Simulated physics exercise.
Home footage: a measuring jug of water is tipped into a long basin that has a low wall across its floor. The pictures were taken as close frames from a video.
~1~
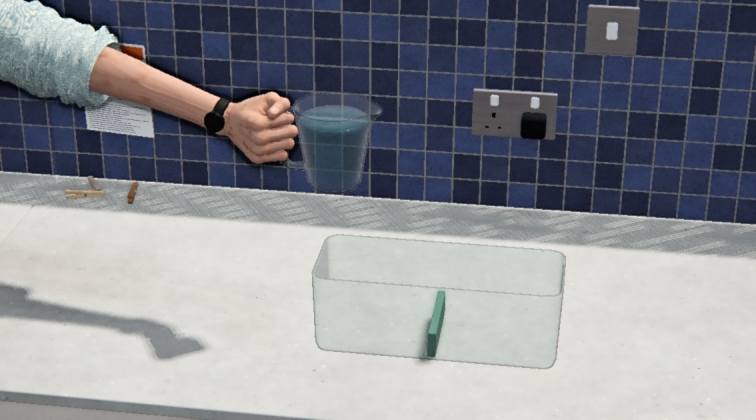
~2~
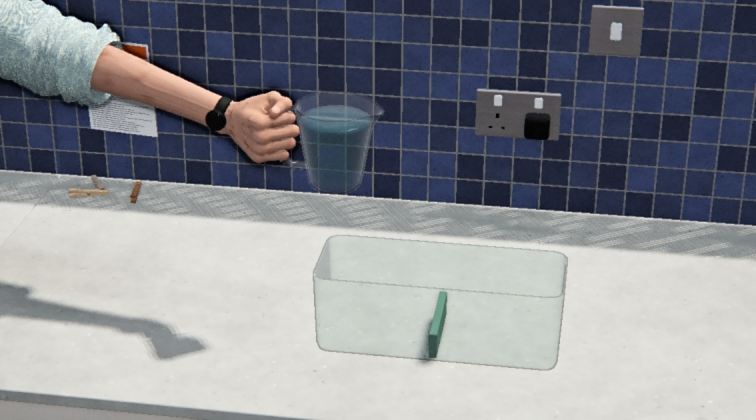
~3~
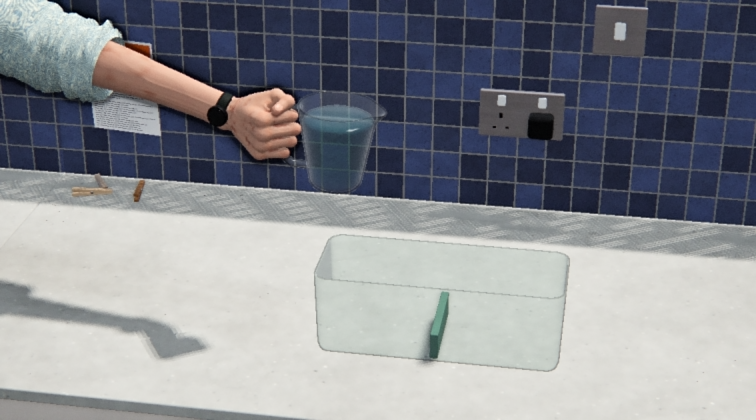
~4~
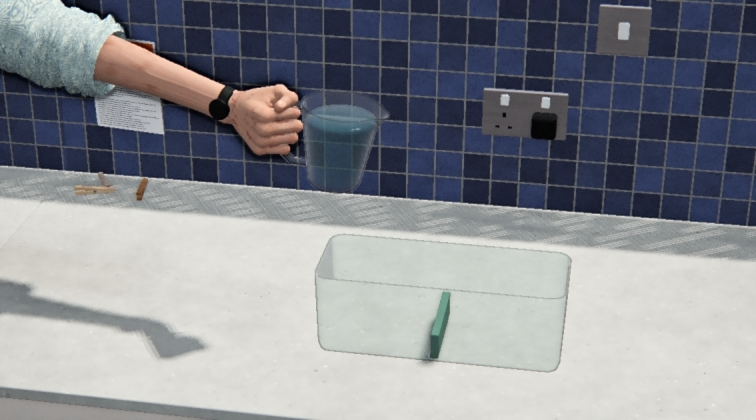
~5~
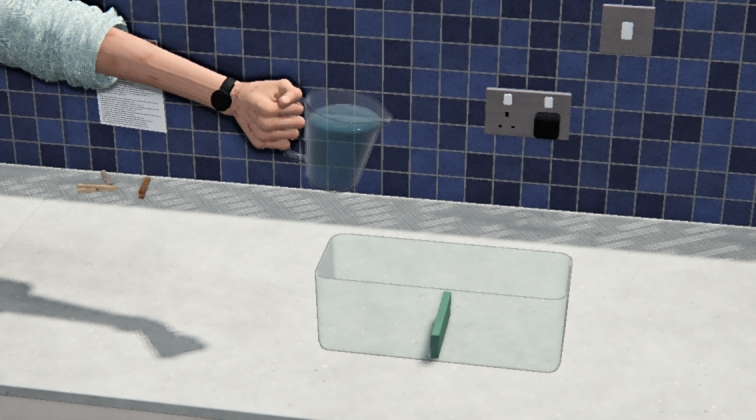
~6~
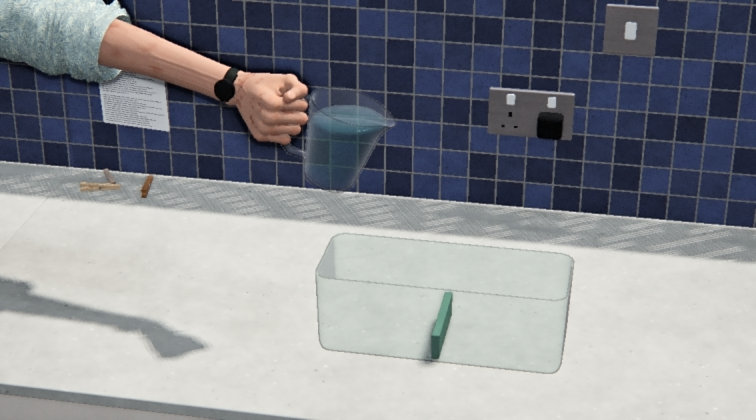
We see a hand in a light blue sleeve gradually tilt a clear jug of blue liquid to the right above a long transparent basin with a low green wall inside, on a white counter against blue tiles.
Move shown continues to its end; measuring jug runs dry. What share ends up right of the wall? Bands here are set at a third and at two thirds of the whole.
The amount on the right comes to between a third and two thirds of the whole.
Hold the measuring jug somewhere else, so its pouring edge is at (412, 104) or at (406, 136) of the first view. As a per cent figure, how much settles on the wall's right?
Roughly 85 per cent, then roughly 75 per cent.
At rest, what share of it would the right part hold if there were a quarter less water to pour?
30 %.
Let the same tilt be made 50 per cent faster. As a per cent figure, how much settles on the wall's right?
About 35 per cent would end up there.
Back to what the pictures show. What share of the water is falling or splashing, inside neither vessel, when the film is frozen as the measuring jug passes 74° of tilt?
It's about 25 per cent.
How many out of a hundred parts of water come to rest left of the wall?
Roughly 50 %.
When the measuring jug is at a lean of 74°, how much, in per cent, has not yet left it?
Roughly 65 %.
A moment on, the measuring jug is tipped part way and 63 per cent is still to pour, 2 is left of the wall and 10 right of it.
Next, the measuring jug is tipped right over and 6 per cent is still to pour, 34 is left of the wall and 47 right of it.
Then the measuring jug is tipped right over and 0 per cent is still to pour, 49 is left of the wall and 49 right of it.
Later the measuring jug is tipped right over and 0 per cent is still to pour, 49 is left of the wall and 49 right of it.
In the end 49 per cent lies left of the wall, 49 right of it and 2 outside.
